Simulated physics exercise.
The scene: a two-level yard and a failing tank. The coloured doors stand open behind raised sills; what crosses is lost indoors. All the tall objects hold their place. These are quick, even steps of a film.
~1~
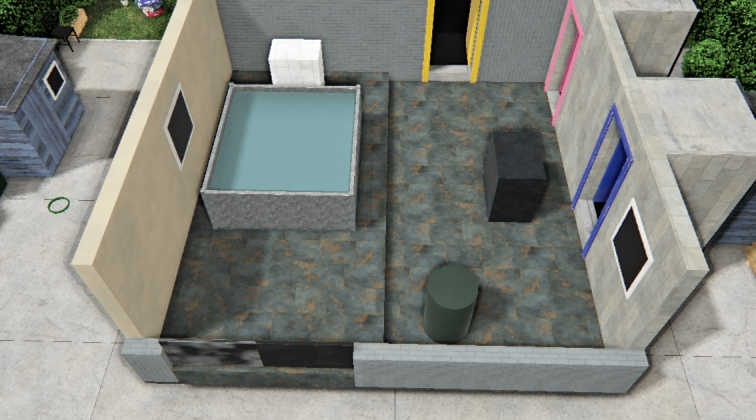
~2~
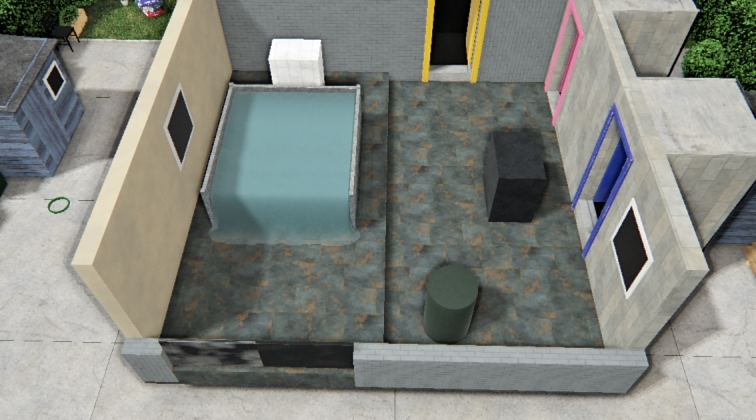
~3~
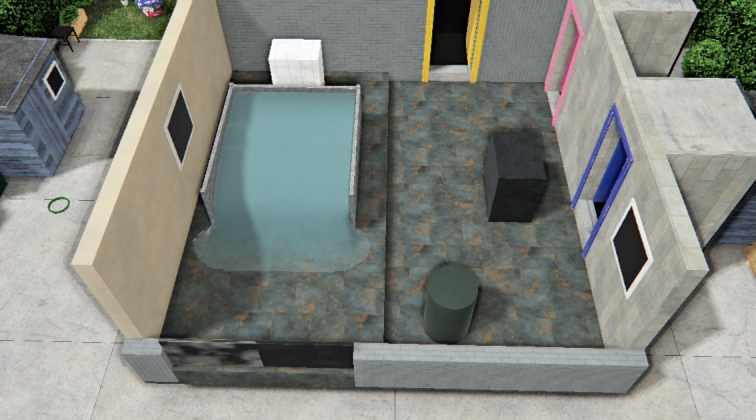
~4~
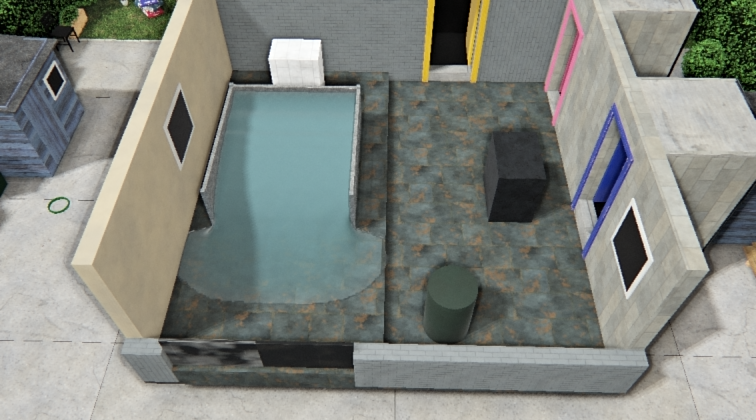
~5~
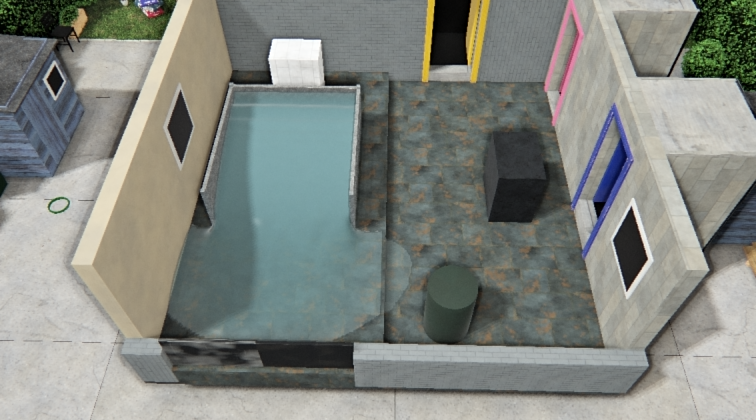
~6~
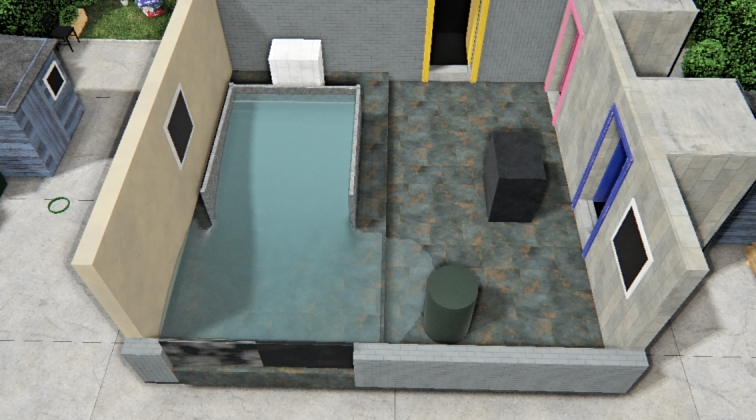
In a walled yard, water pours from a tank's open front and spreads across the floor.
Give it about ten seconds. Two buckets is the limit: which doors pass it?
One by one: The pink door takes more than that; the yellow door stays under that; the blue door stays under that.
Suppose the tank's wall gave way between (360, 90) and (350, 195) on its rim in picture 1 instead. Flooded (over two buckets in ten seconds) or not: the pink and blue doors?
In short: Pink goes over, blue stays under.
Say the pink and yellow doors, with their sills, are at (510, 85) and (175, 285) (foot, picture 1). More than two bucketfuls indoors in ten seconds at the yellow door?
Then: Yellow goes over.
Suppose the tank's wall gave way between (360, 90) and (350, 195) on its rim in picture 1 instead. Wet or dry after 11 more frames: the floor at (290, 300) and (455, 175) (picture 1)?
One after the other: No water, flooded.
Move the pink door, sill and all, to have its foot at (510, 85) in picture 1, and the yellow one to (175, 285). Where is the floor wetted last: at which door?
The pink one.
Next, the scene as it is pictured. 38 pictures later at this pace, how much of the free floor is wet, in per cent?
Some 90 per cent.
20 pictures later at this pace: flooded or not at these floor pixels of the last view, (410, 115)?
Verdict: Dry.
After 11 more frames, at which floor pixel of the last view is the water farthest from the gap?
Close to (603, 370).
A moment on, water covers 25 % of the floor; the pink door not reached, the yellow door not reached, the blue door not reached.
Next, water covers 35 % of the floor; the pink door not reached, the yellow door not reached, the blue door not reached.
Then, water covers 65 % of the floor; the pink door not reached, the yellow door not reached, the blue door wet at the sill, nothing in.
Later, water covers 90 % of the floor; the pink door under two buckets in, the yellow door wet at the sill, nothing in, the blue door wet at the sill, nothing in.
In the end, water covers 95 % of the floor; the pink door far over two buckets in, the yellow door under two buckets in, the blue door wet at the sill, nothing in.
